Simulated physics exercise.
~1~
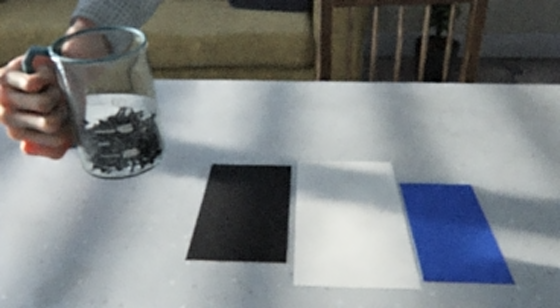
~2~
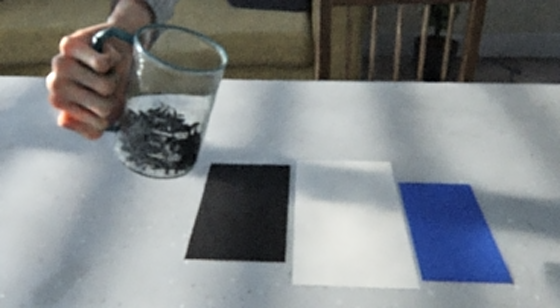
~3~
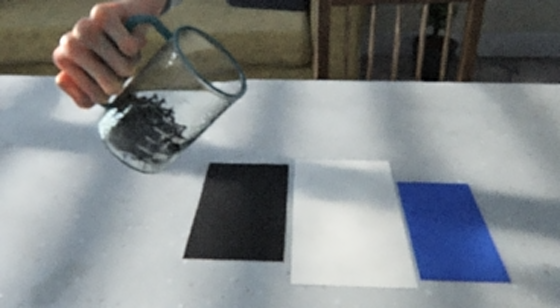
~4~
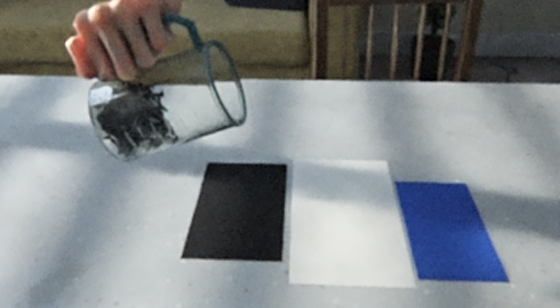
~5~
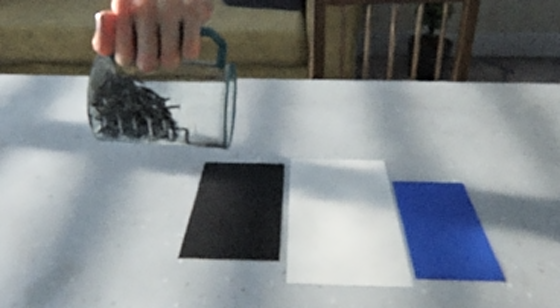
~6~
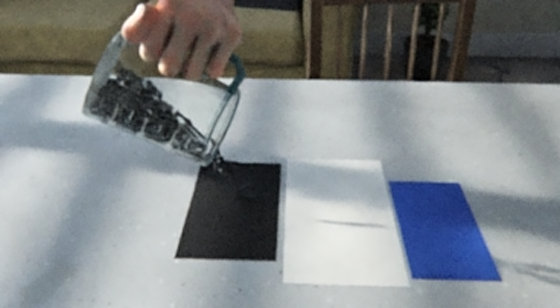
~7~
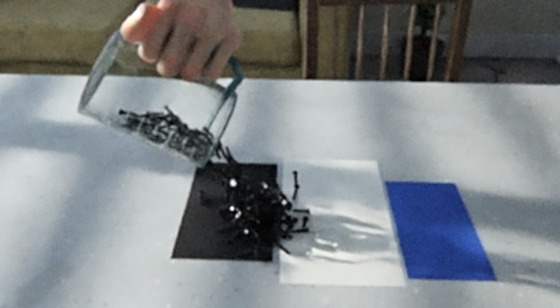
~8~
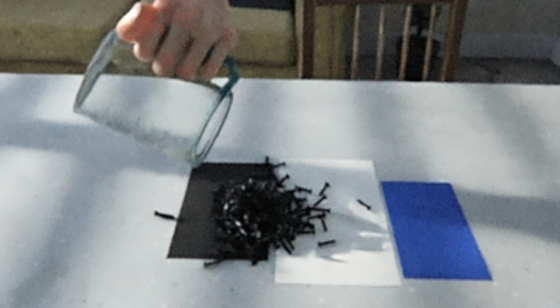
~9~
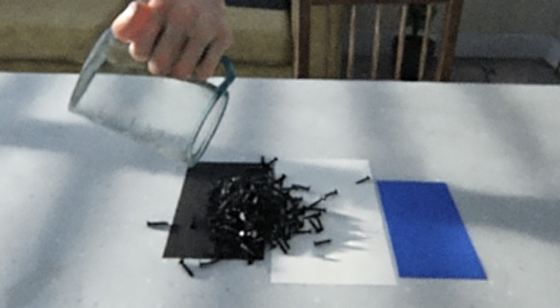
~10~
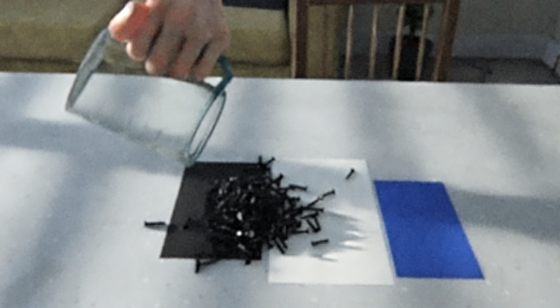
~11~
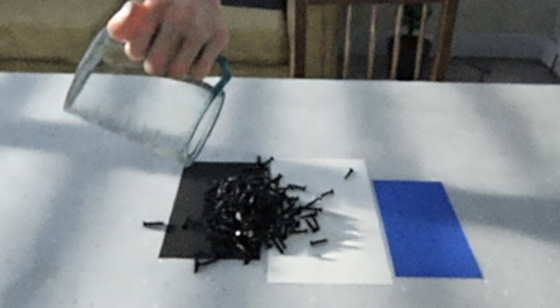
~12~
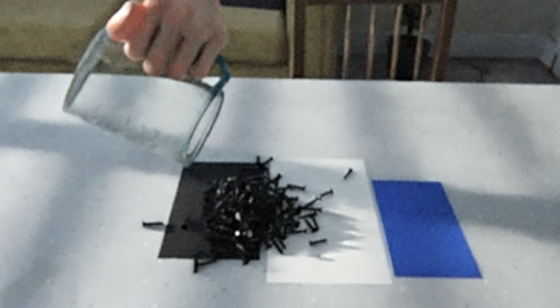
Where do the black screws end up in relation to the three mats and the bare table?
Most of the screws rest on the black mat and a sizeable share lies on the white mat. Only a few are on the bare table, and none are on the blue mat.
